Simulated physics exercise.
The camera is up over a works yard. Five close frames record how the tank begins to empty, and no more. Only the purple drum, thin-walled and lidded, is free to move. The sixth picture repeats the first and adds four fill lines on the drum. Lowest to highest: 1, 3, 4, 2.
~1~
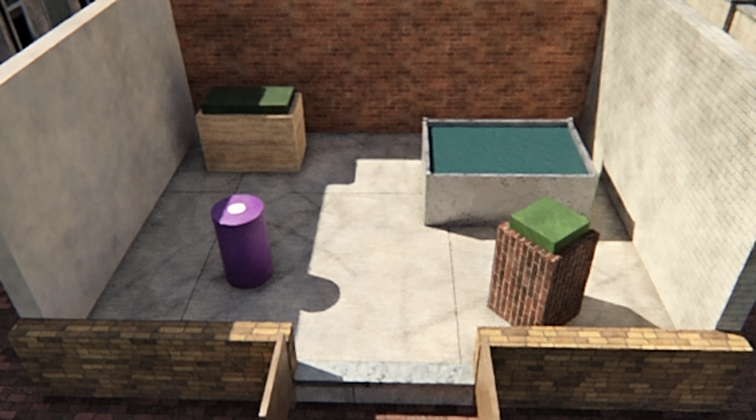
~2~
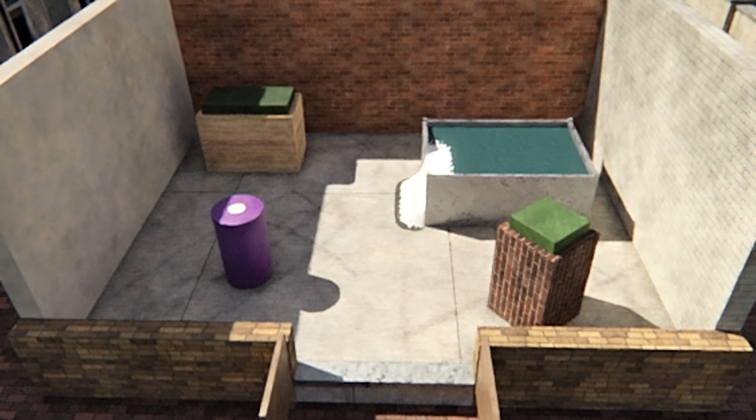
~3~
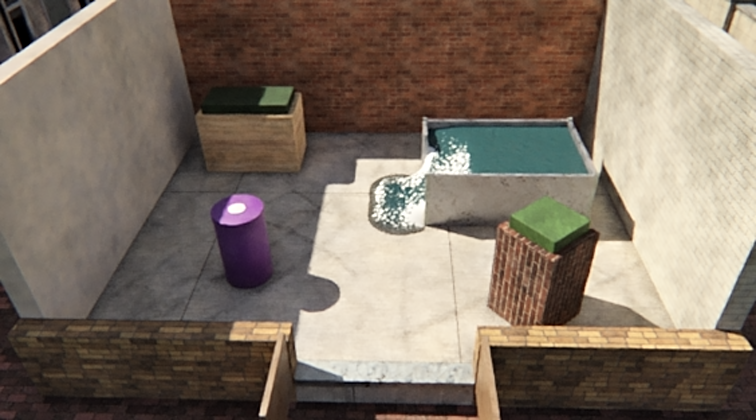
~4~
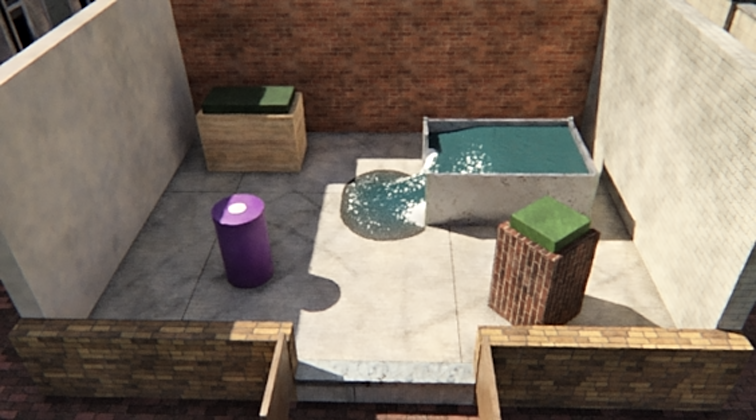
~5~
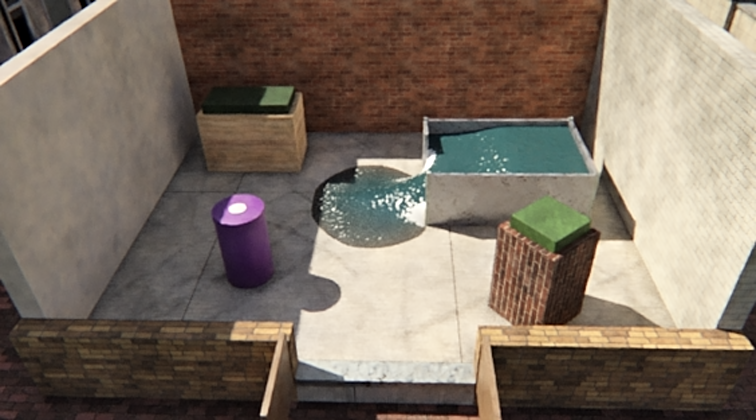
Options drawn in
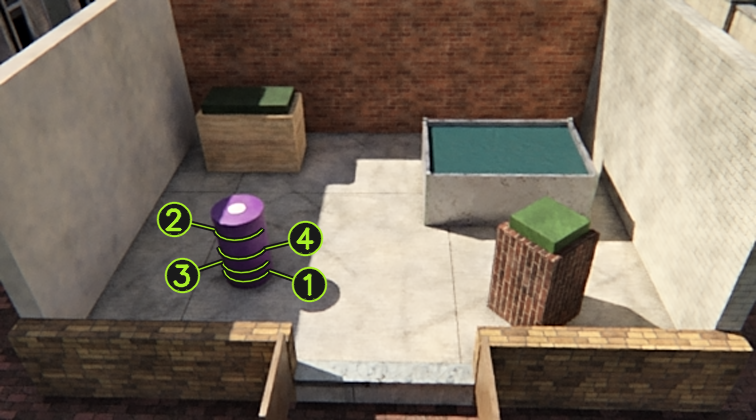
At first, a full tank of green water stands at the right of a walled yard, with a purple drum on the dry paving at left. Water then pours over the tank's left side, and a foamy puddle spreads leftward across the ground while the drum stays in place.
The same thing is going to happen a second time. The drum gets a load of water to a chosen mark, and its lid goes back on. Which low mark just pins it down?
Use mark 3.
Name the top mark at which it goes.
Mark 1.
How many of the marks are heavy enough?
Three.
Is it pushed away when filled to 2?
No, that is safe.
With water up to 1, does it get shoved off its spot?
Yes.
On the marked copy, 1 at (243, 281); 2 at (234, 240); 3 at (241, 272); 4 at (238, 259); from the bottom up 1, 3, 4, 2.
If 1 is chosen, it is pushed about 3 times its own width away.
If 2 is chosen, it does not move.
If 3 is chosen, it does not move.
If 4 is chosen, it does not move.
